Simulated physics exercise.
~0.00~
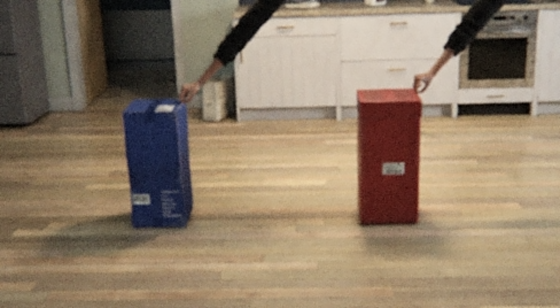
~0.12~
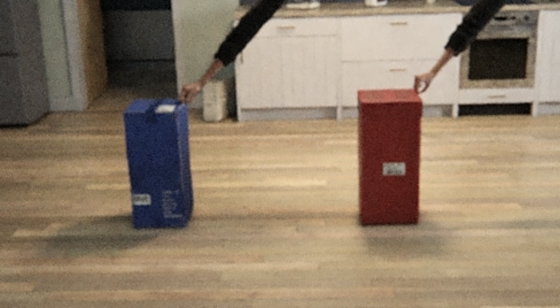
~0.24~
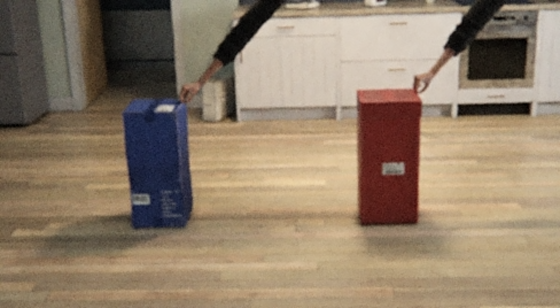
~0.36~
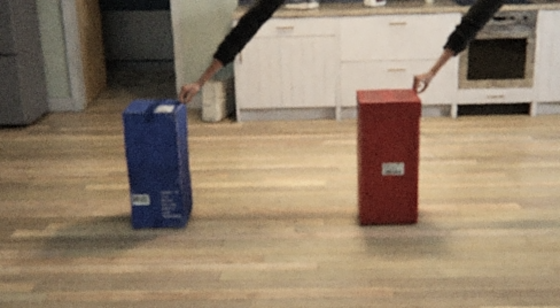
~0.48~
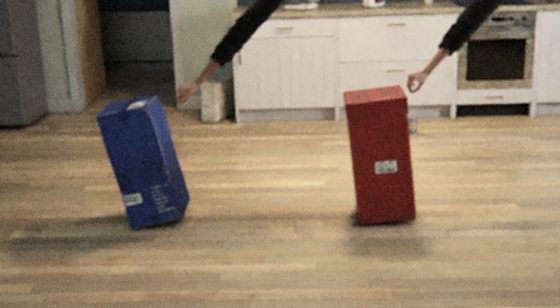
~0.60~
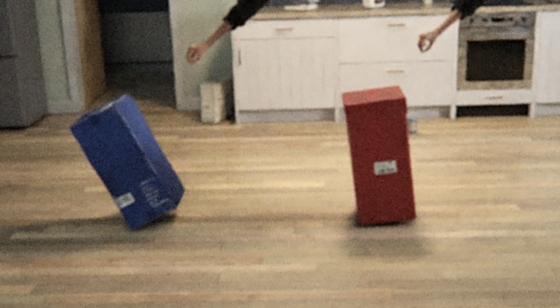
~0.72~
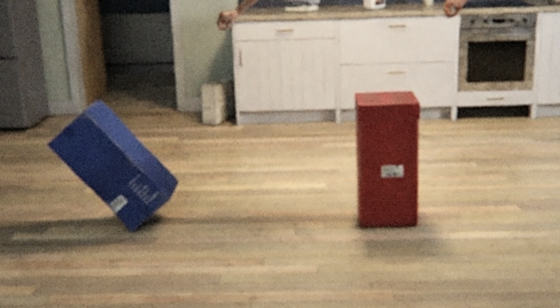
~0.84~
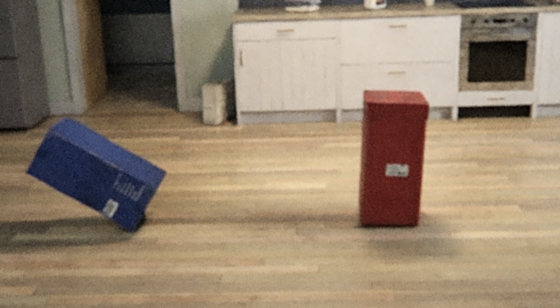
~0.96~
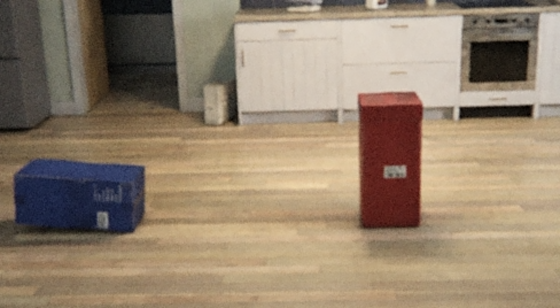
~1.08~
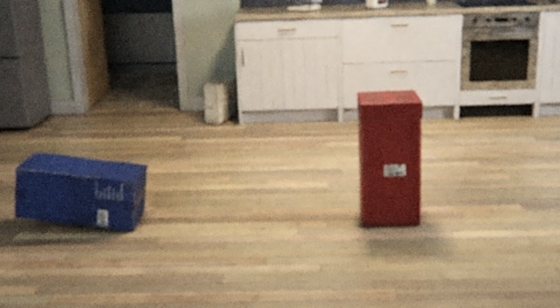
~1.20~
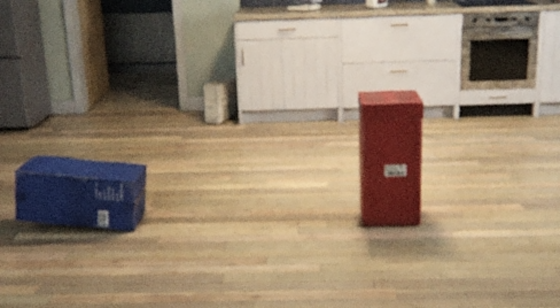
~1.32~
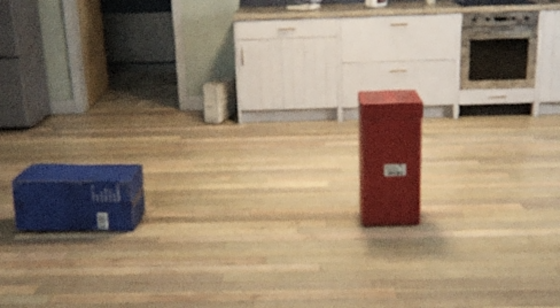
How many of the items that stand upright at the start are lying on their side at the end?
One of the two items ends up on its side. It is the blue parcel on the left.
A tall blue parcel and a tall red tote stand upright on a pale wooden floor, blue on the left and red on the right, seen from the front by a slightly swaying camera, with white kitchen cabinets and an oven behind them. Two arms reach in from above, each with a hand at the top of one item. Both items tilt to the left as the hands let go and draw back out of view. The red tote leans only slightly and rocks back upright. The blue parcel keeps tipping left until it drops onto its side, where it stays while the red tote stands.
